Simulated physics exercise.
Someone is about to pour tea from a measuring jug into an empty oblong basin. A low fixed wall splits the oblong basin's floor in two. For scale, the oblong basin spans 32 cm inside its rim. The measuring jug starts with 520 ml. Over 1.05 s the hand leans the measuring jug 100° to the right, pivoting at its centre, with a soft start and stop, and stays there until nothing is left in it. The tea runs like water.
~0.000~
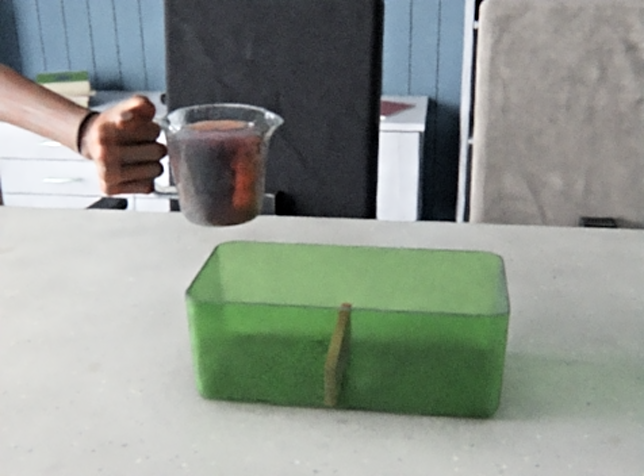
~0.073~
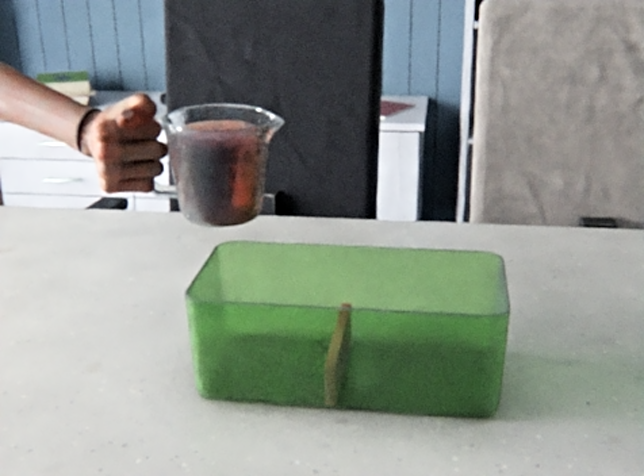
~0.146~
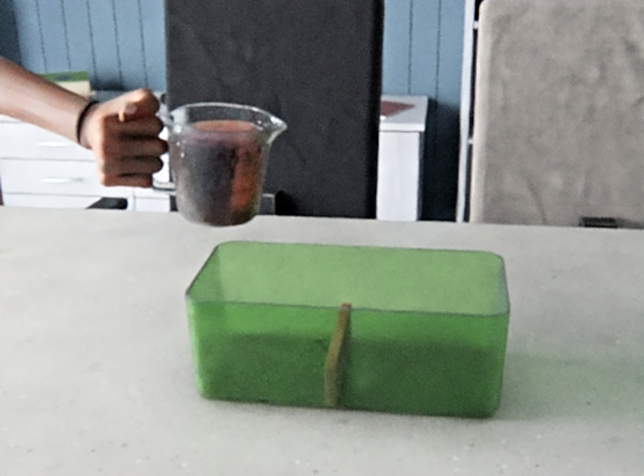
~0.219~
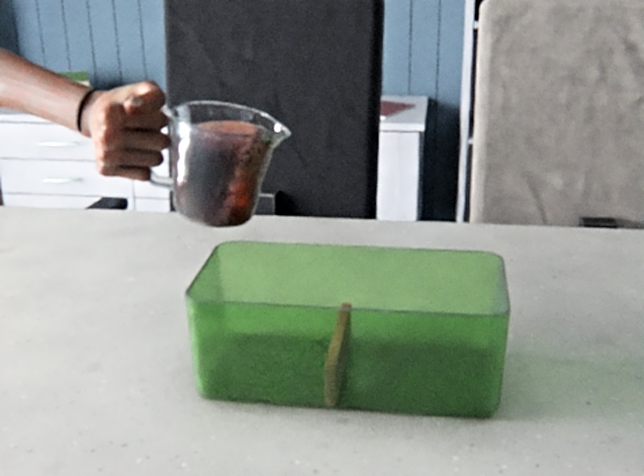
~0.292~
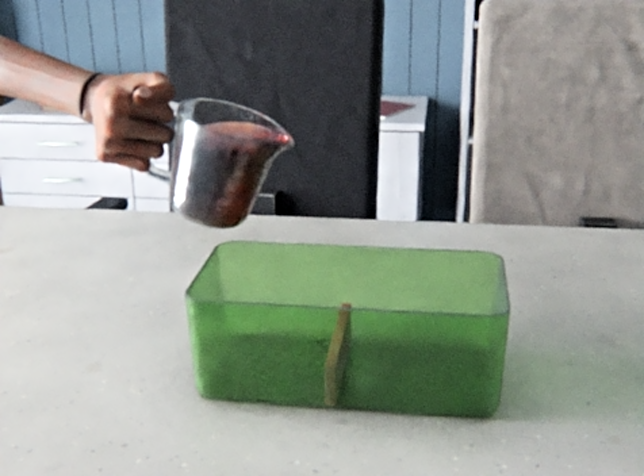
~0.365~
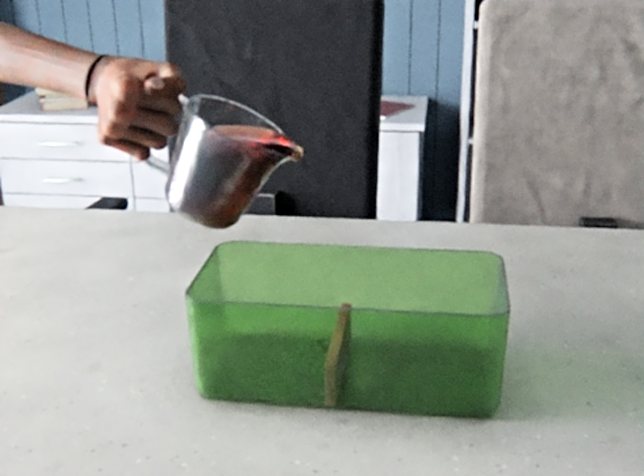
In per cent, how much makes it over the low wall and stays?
About 61 per cent.
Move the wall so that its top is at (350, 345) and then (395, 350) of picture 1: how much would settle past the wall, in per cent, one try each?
First 50, then 10 per cent.
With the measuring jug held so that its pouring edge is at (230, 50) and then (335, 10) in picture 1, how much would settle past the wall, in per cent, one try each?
First 10, then 90 per cent.
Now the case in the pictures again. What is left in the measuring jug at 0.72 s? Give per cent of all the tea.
Some 56 per cent.
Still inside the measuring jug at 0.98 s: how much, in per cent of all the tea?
Near 12 in a hundred.
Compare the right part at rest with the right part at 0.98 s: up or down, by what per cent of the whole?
It goes up by about 3.
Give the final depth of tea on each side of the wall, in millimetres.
Some 10 mm on the left and 14 mm on the right.
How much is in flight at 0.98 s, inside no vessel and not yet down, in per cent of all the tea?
Near 10 in a hundred.
Then, 0.72 s in, the tilt is 78° and 56 per cent is still to pour, 2 is left of the wall and 21 right of it.
Then, 0.98 s in, the tilt is 99° and 12 per cent is still to pour, 21 is left of the wall and 58 right of it.
Then, 1.25 s in, the tilt is 100° and 1 per cent is still to pour, 37 is left of the wall and 61 right of it.
Then, 1.55 s in, the tilt is 100° and 0 per cent is still to pour, 38 is left of the wall and 61 right of it.
Finally, 38 per cent lies left of the wall, 61 right of it and 1 outside.
